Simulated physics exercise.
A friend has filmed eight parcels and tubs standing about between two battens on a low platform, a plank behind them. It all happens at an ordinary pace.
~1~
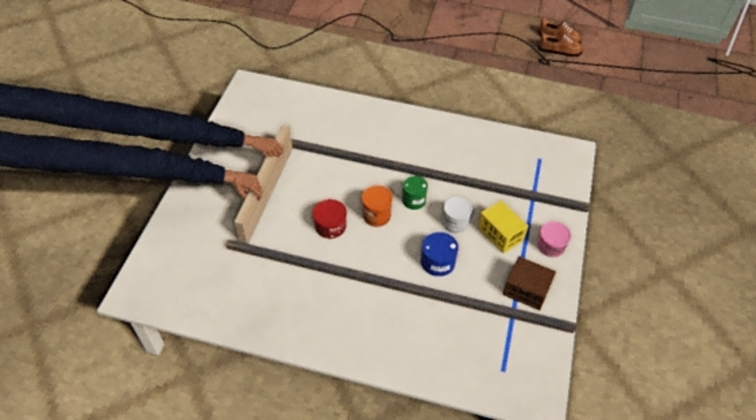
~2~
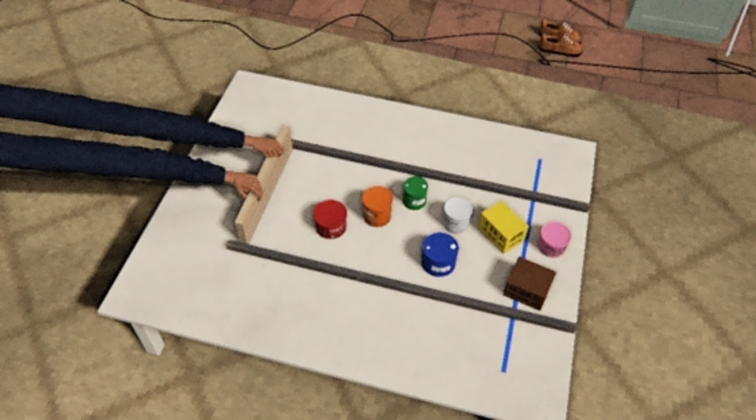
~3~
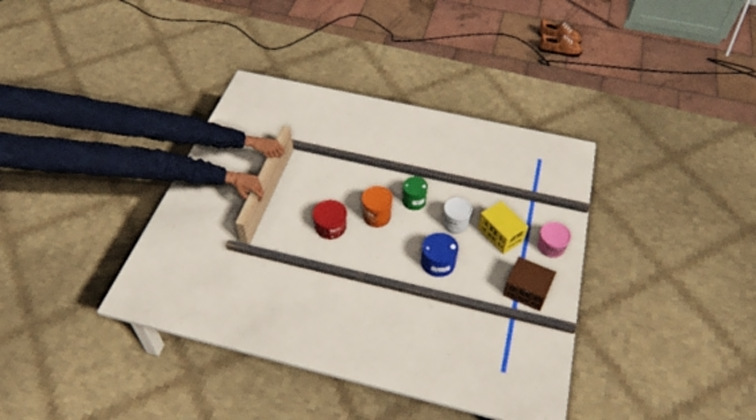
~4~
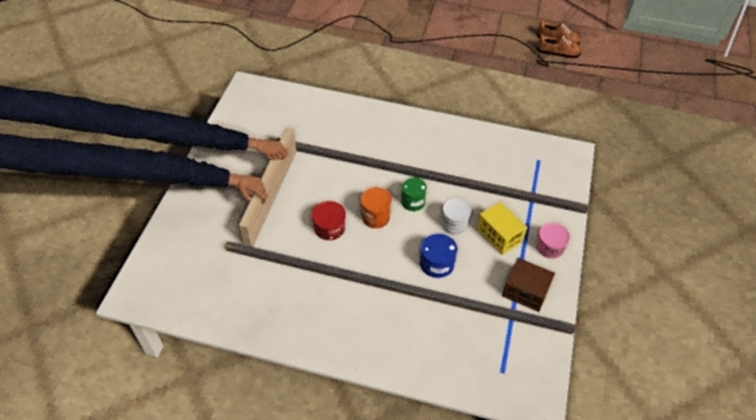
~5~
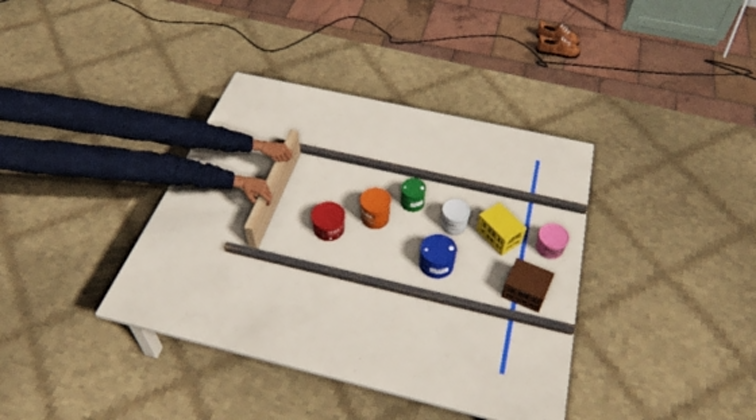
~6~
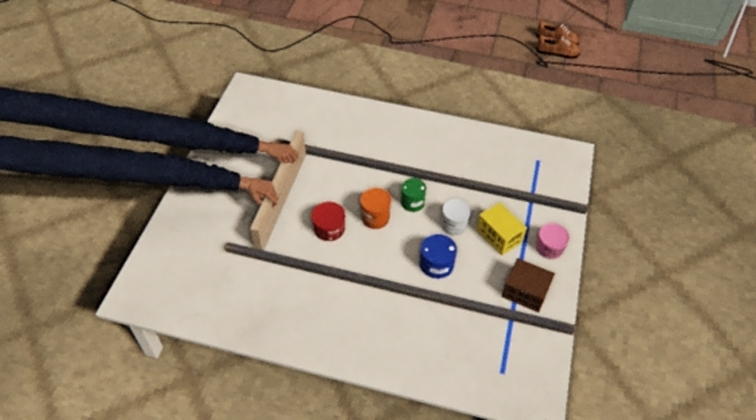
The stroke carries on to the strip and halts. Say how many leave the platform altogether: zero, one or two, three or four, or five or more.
As it turns out, the number that fall off is one or two.
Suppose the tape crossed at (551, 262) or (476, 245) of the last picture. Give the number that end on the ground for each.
The counts: 4 and 0.
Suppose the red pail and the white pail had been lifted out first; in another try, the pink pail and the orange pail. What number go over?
1 in the first case, 0 in the second.
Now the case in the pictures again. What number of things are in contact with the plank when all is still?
In contact: 4.
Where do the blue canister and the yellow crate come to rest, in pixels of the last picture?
First (535, 295), then (578, 250).
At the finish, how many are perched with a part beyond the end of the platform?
2 of them.
Soon after, none off yet; pink pail at rest near (552, 242); brown crate at rest near (528, 285); yellow crate at rest near (501, 229).
After that, none off yet; pink pail displaced a little near (569, 248); brown crate displaced a little near (542, 293); yellow crate displaced about its own width near (543, 235).
In the end, the number that fall off is one or two; gone, pink pail.
